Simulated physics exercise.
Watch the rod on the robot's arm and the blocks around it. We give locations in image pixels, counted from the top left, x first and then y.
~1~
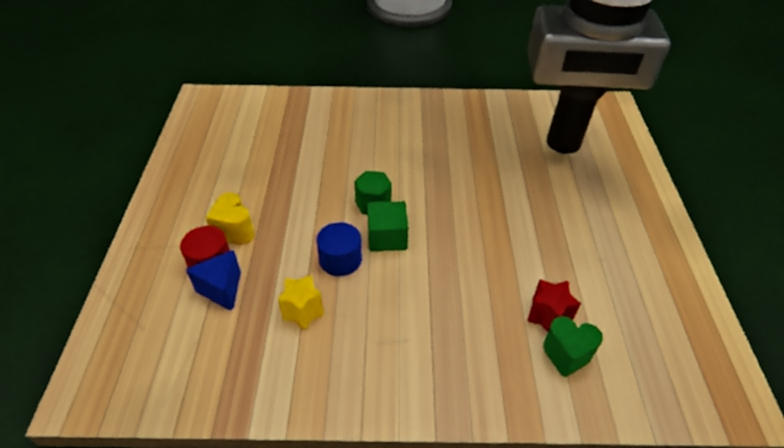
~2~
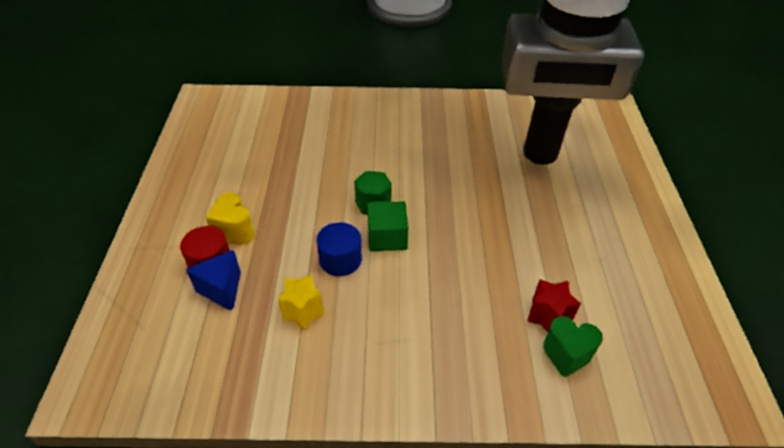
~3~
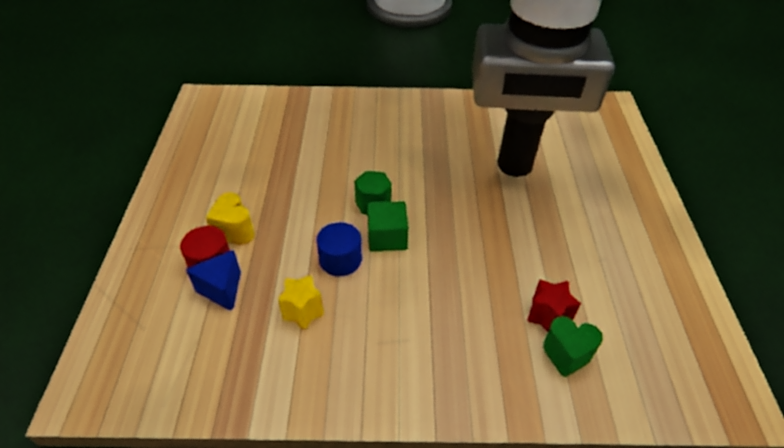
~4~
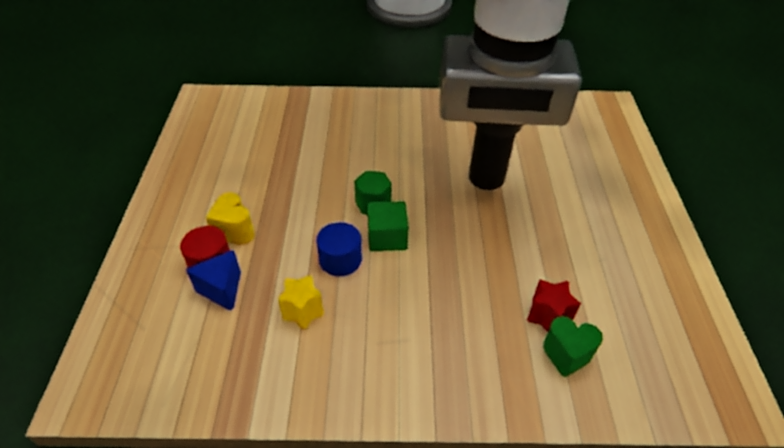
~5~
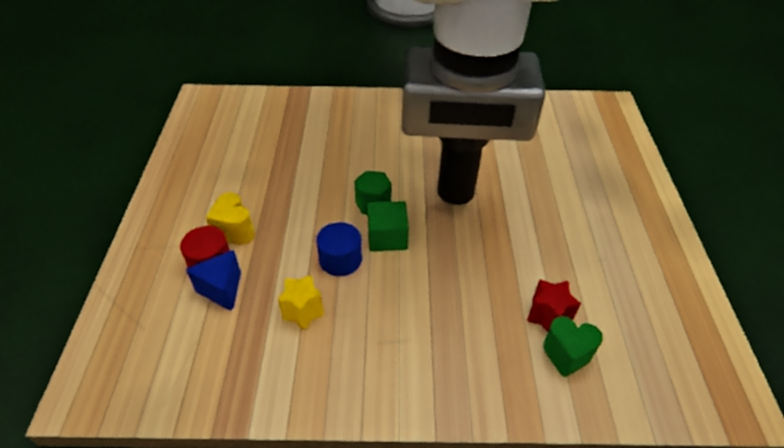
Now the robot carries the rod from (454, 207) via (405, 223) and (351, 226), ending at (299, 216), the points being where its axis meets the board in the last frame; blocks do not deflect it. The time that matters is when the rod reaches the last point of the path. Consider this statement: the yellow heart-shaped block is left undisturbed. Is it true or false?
True.
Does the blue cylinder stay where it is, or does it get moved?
By the time the path is finished, it has moved at least a centimetre.
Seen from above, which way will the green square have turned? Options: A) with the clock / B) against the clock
Answer: B.
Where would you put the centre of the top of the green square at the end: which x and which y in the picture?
I'd expect the centre of its top face to be at (327, 232).
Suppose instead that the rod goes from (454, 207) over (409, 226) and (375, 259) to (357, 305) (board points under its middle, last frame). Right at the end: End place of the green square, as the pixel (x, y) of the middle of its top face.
Just about (317, 264).
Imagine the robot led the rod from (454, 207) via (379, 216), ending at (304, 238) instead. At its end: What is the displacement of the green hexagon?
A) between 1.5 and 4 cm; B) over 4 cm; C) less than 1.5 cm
The correct letter is A.
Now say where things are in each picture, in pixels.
The first picture shows rod's lower end at (564, 143); yellow heart-shaped block at (228, 208); blue cylinder at (339, 237); green hexagon at (373, 181); green square at (388, 214).
The second picture shows rod at (540, 154); blocks still.
The third picture shows rod at (515, 165); blocks still.
The fourth picture shows rod at (487, 178); blocks still.
The fifth picture shows rod at (456, 192); yellow heart-shaped block at (228, 208); blue cylinder at (339, 237); green hexagon at (373, 181); green square at (388, 214).
The first path, step by step. One third of the way, rod at (406, 207); green square at (375, 220), turned 25° anticlockwise.
Two thirds of the way, rod at (350, 211); blue cylinder at (307, 262); green hexagon at (359, 178), turned 55° clockwise; green square at (331, 232), turned 70° anticlockwise.
At the end, rod at (296, 201); yellow heart-shaped block still; blue cylinder at (306, 264); green hexagon at (359, 178), turned 55° clockwise; green square at (327, 232), turned 75° anticlockwise.
